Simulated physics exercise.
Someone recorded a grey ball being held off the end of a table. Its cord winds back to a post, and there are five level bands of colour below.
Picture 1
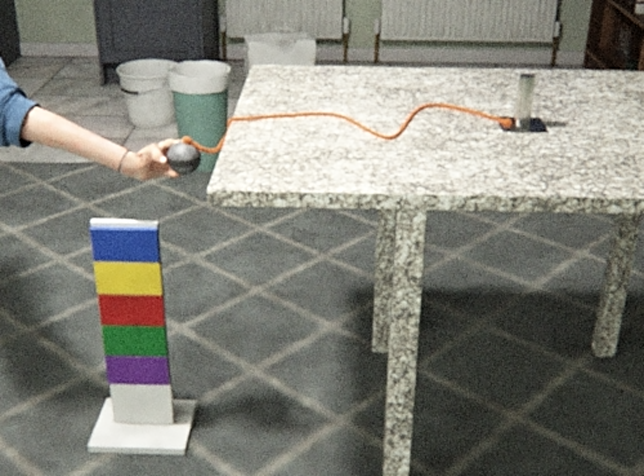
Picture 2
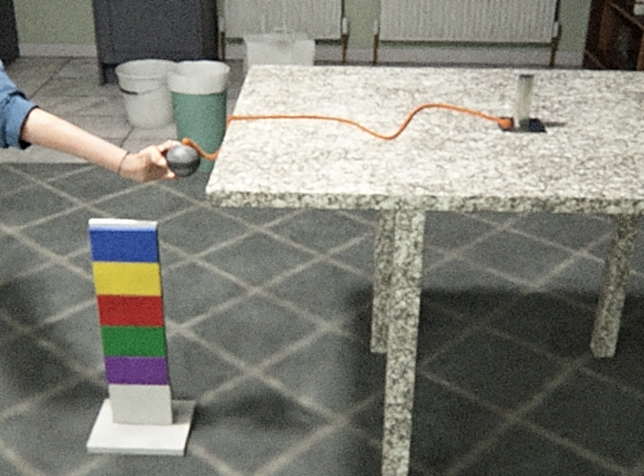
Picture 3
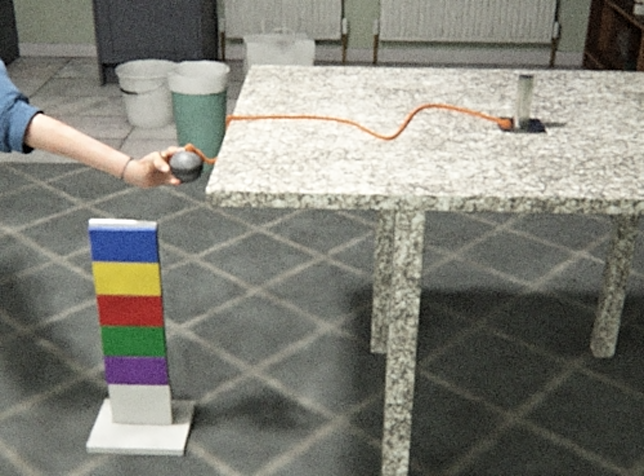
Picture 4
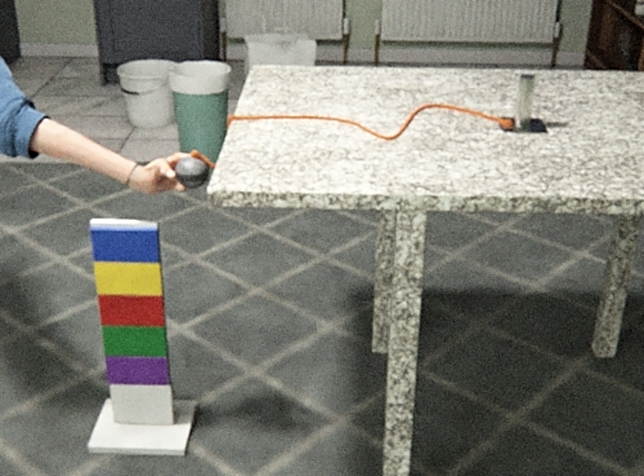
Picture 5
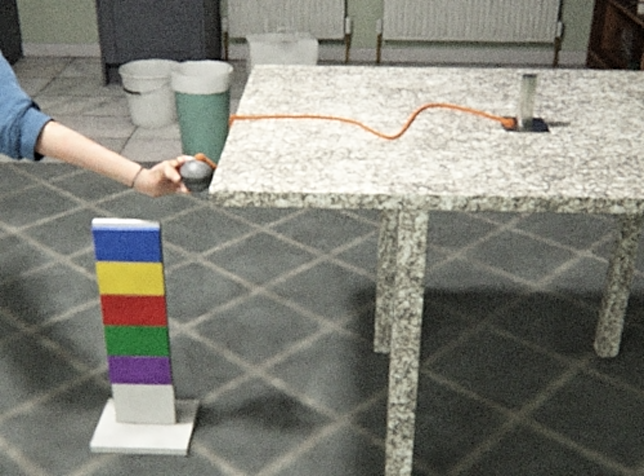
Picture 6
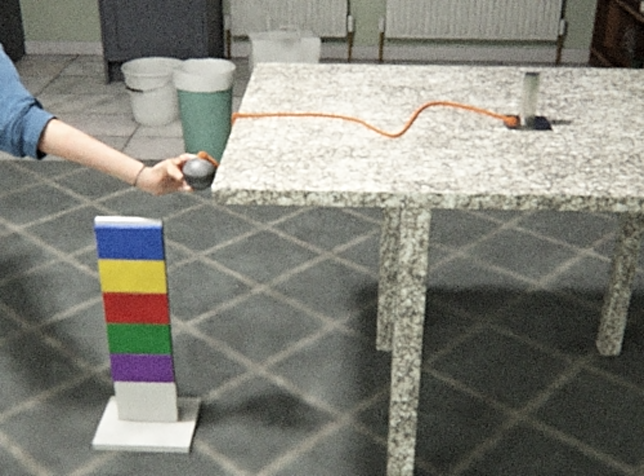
In a room with a tiled floor, a hand held a grey ball on an orange cord beside a speckled table's left end, above coloured bands, and shifted it slightly down and to the right.
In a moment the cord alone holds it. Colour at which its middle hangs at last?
The red one.
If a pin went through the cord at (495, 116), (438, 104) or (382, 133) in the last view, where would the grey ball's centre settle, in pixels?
That would be (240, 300) for the first, (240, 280) for the second and (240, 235) for the third.
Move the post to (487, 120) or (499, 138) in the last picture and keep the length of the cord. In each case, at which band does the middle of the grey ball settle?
Green; green.
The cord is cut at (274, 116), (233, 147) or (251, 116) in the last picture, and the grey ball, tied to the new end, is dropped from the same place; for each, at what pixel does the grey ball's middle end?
In turn, (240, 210) for the first, (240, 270) for the second and (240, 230) for the third.
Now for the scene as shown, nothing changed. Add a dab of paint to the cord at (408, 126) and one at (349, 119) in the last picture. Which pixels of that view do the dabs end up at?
To (338, 120) for the first and to (237, 122) for the second.
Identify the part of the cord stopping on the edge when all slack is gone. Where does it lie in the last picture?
Go for the one at (349, 119).
A little later, ball near (210, 278); level with yellow.
Next, ball near (256, 300); level with red.
Later still, ball near (234, 307); level with red.
When it is over, ball near (242, 308); level with red. Its middle rests at the red band.
